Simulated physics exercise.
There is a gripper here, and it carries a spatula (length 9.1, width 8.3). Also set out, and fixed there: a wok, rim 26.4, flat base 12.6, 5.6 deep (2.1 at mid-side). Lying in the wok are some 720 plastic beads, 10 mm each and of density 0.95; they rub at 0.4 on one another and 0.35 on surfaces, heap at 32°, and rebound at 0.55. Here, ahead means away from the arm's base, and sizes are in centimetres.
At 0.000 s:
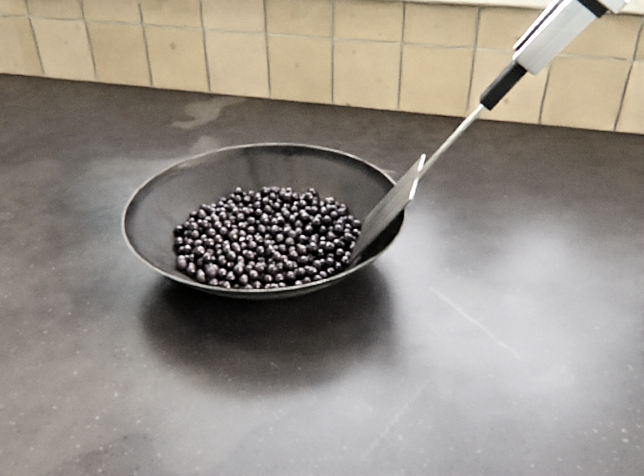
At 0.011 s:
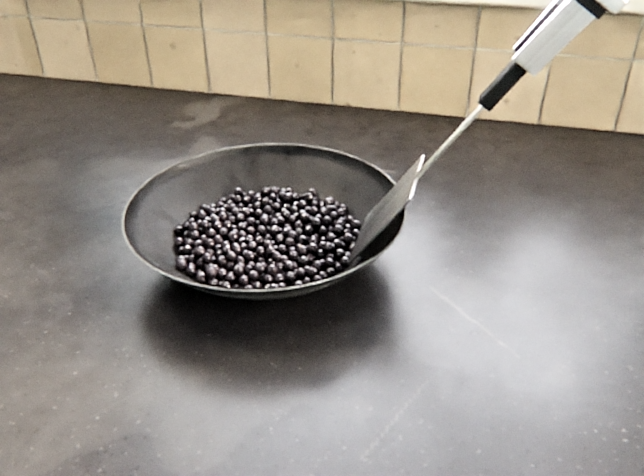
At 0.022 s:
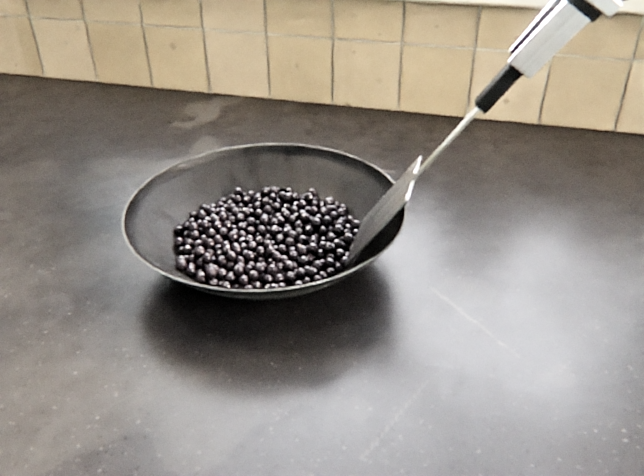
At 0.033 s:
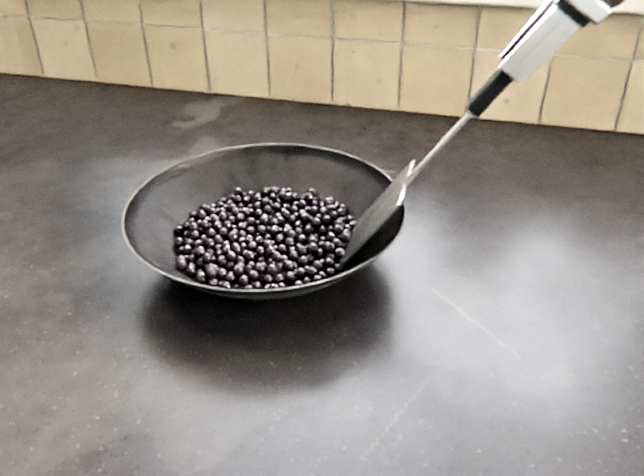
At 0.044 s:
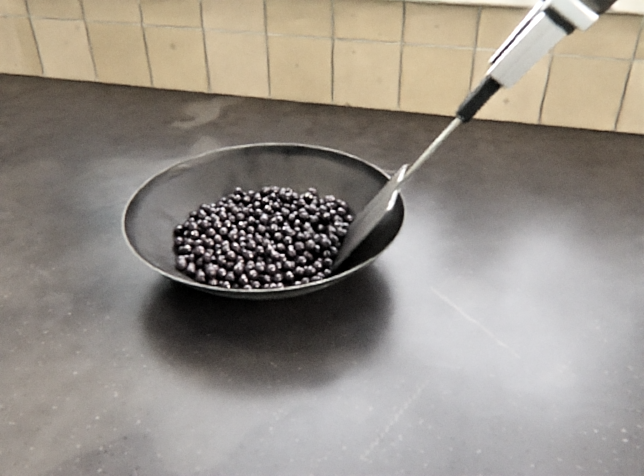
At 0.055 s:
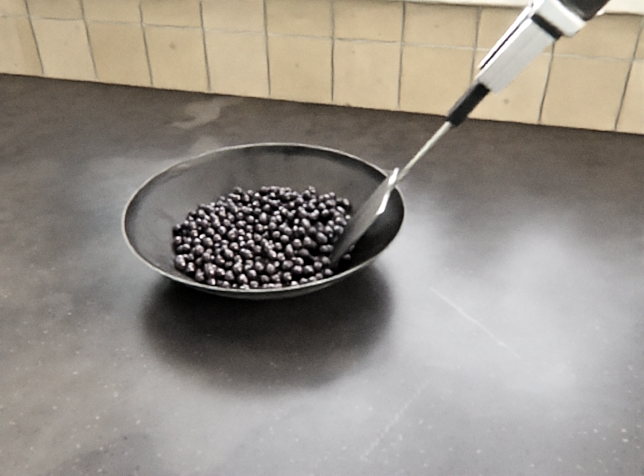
A gripper slides a spatula slightly left against the dark beads in a black wok.
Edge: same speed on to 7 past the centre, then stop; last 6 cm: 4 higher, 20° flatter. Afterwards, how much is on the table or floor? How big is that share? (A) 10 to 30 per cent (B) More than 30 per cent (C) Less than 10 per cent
(A) 10 to 30 per cent.
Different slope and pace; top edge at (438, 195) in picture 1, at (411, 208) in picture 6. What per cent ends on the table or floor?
Roughly 10 percent ends up there.
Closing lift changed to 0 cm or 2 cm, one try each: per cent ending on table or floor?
First try about 5 %, second try about 5 %.
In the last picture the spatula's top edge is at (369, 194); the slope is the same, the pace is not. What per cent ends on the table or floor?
I'd say around 25 per cent.
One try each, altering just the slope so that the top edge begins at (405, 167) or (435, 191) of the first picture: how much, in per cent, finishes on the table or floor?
About 15% and 10%.
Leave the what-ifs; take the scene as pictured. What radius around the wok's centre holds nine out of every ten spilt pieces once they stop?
That distance is around 45 cm.
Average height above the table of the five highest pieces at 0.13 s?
I'd put it close to 6 cm.
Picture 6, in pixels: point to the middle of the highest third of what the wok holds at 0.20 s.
Near (219, 208).
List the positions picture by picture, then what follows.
The spatula top edge at (418, 176), sloping 56°; upper third of the load around (269, 230), from x 180 to 360, top at y 190; 720 in the wok, in the first picture.
The spatula top edge at (418, 176), sloping 56°; upper third of the load around (269, 230), from x 180 to 360, top at y 190, in the second picture.
The spatula top edge at (414, 178), sloping 56°; upper third of the load around (269, 230), from x 180 to 360, top at y 190, in the third picture.
The spatula top edge at (407, 181), sloping 56°; upper third of the load around (268, 230), from x 180 to 360, top at y 190, in the fourth picture.
The spatula top edge at (398, 186), sloping 56°; upper third of the load around (273, 229), from x 180 to 360, top at y 190, in the fifth picture.
The spatula top edge at (389, 189), sloping 56°; upper third of the load around (273, 228), from x 180 to 360, top at y 190; 720 in the wok, in the sixth picture.
After 0.13 s, sloping 56°, highest piece 6 above the table; 720 in the wok.
After 0.20 s, sloping 49°, highest piece 6 above the table; 720 in the wok.
After 0.43 s, sloping 36°, highest piece 7 above the table; 616 in the wok, 86 on the table or floor, 18 on the blade or in flight.
After 1.48 s, sloping 36°, highest piece 6 above the table; 615 in the wok, 105 on the table or floor.
In the end, 615 in the wok, 105 on the table or floor. That is 15 % on the table or floor.
